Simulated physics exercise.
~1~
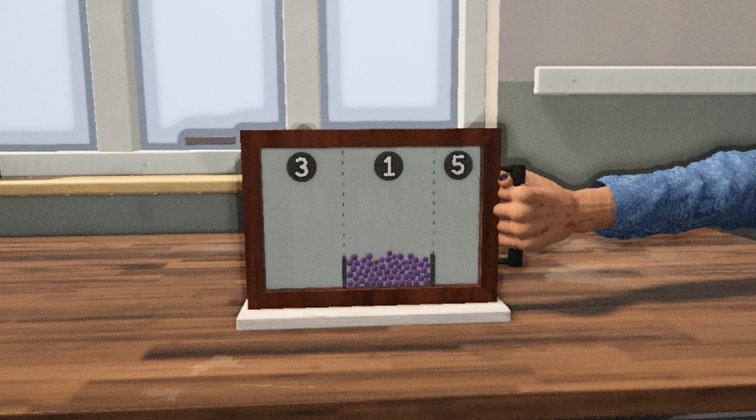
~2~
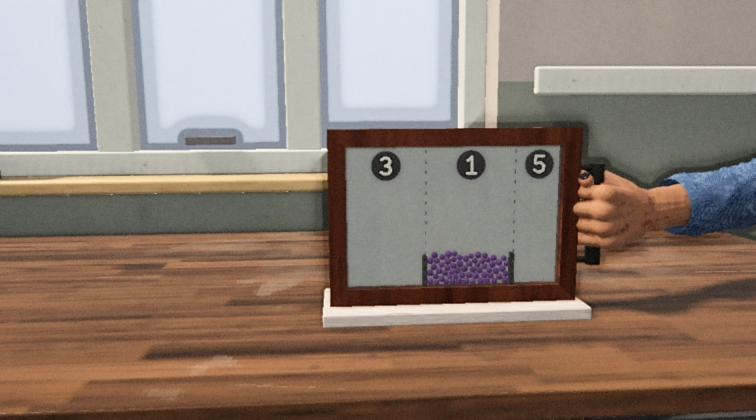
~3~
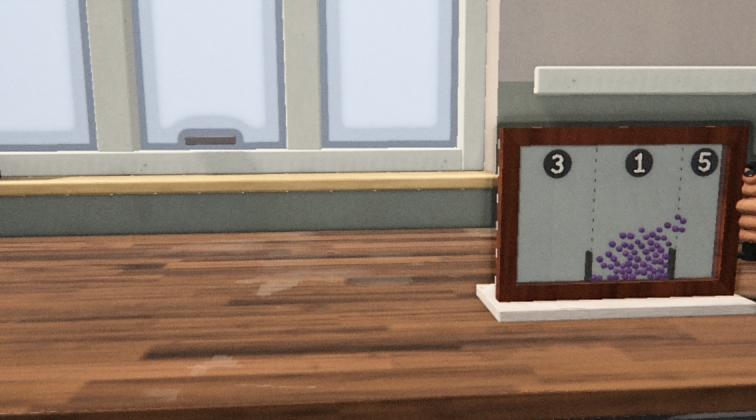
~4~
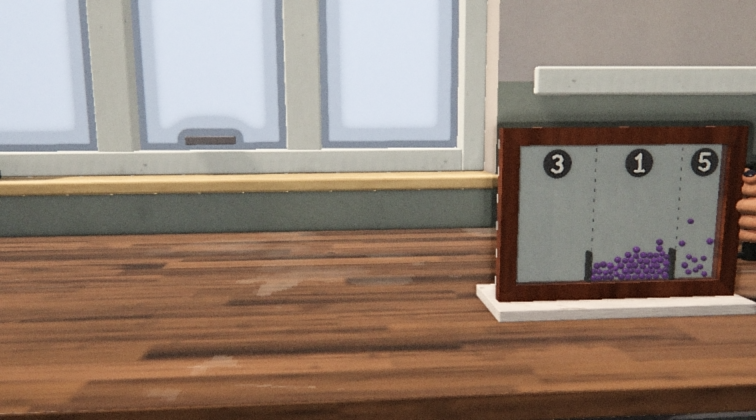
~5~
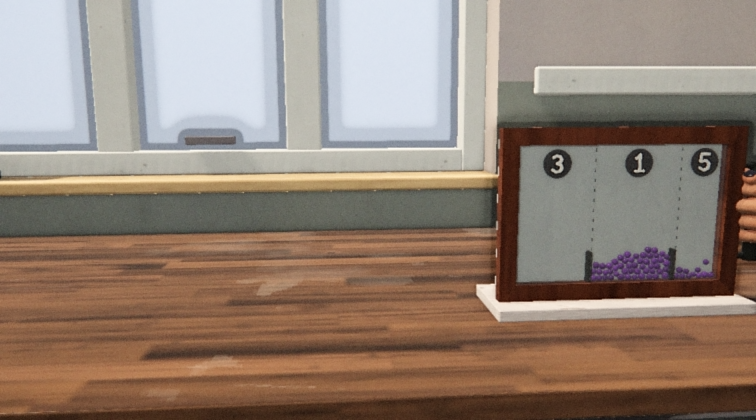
A hand slid a dark-framed, clear-fronted case of small purple beads rightward across a wooden table until it stopped, and the beads surged right, some spilling over the low divider into the right strip while most settled in the middle one.
